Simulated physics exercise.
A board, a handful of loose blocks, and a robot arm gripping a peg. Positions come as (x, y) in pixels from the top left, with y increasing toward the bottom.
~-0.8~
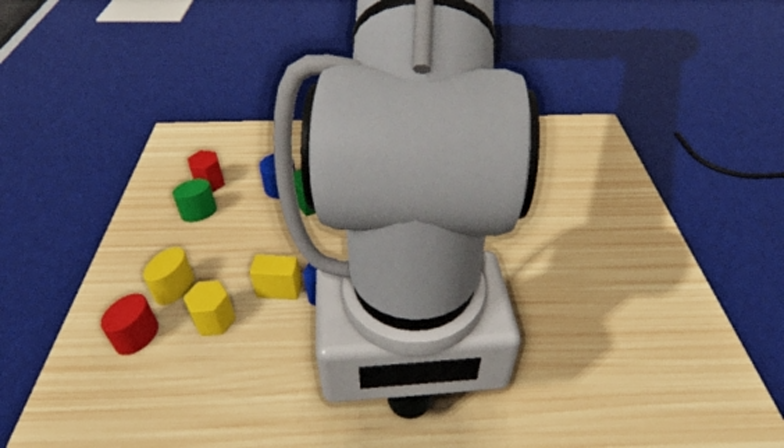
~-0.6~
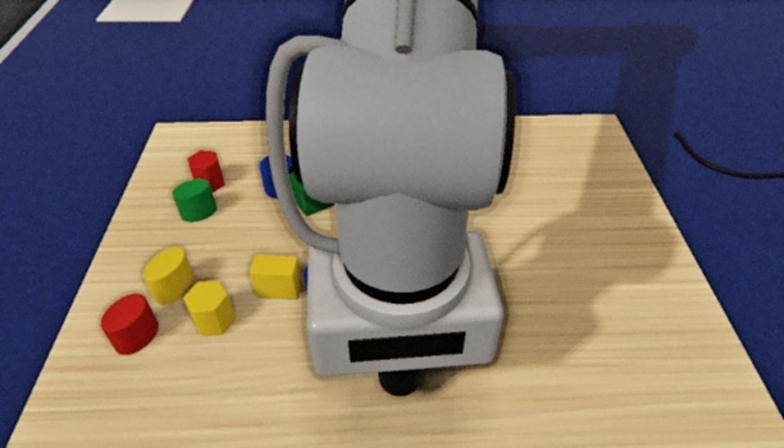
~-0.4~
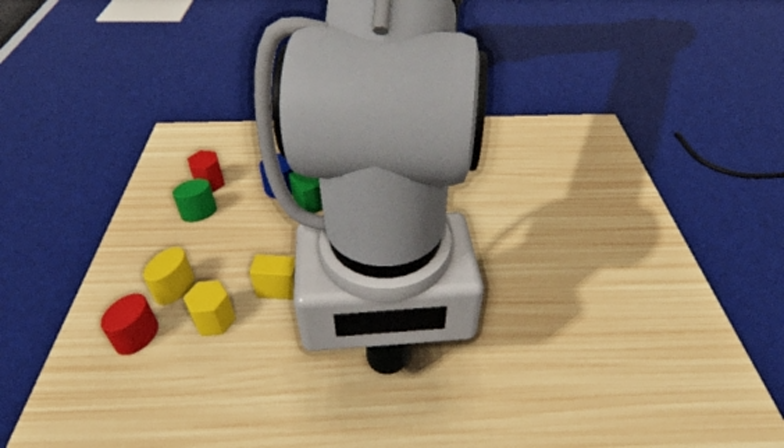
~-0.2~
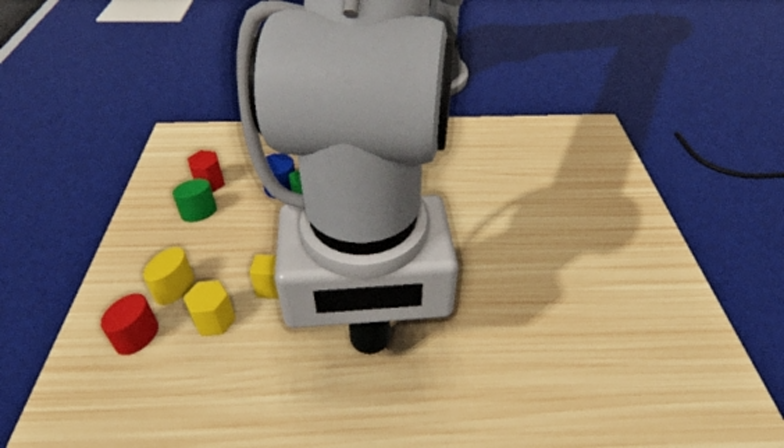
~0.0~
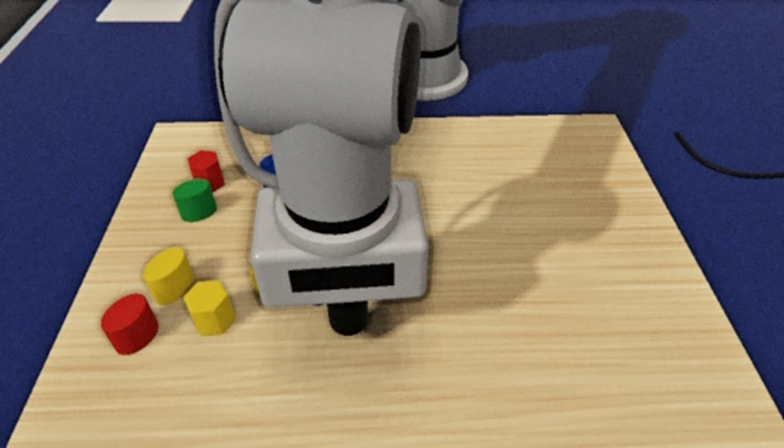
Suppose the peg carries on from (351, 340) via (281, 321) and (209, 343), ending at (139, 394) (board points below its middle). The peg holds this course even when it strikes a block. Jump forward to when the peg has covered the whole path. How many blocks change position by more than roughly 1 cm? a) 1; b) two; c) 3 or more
The one that fits is a, 1.
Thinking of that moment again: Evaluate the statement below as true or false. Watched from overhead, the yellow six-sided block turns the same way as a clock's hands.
Answer: True.
One third of the way, peg (276, 302); nothing pushed yet.
Two thirds of the way, peg (201, 324); yellow six-sided block (169, 301), turned 50° clockwise.
At the end, peg (127, 377); yellow six-sided block (163, 305), turned 80° clockwise; blue heart-shaped block not moved.
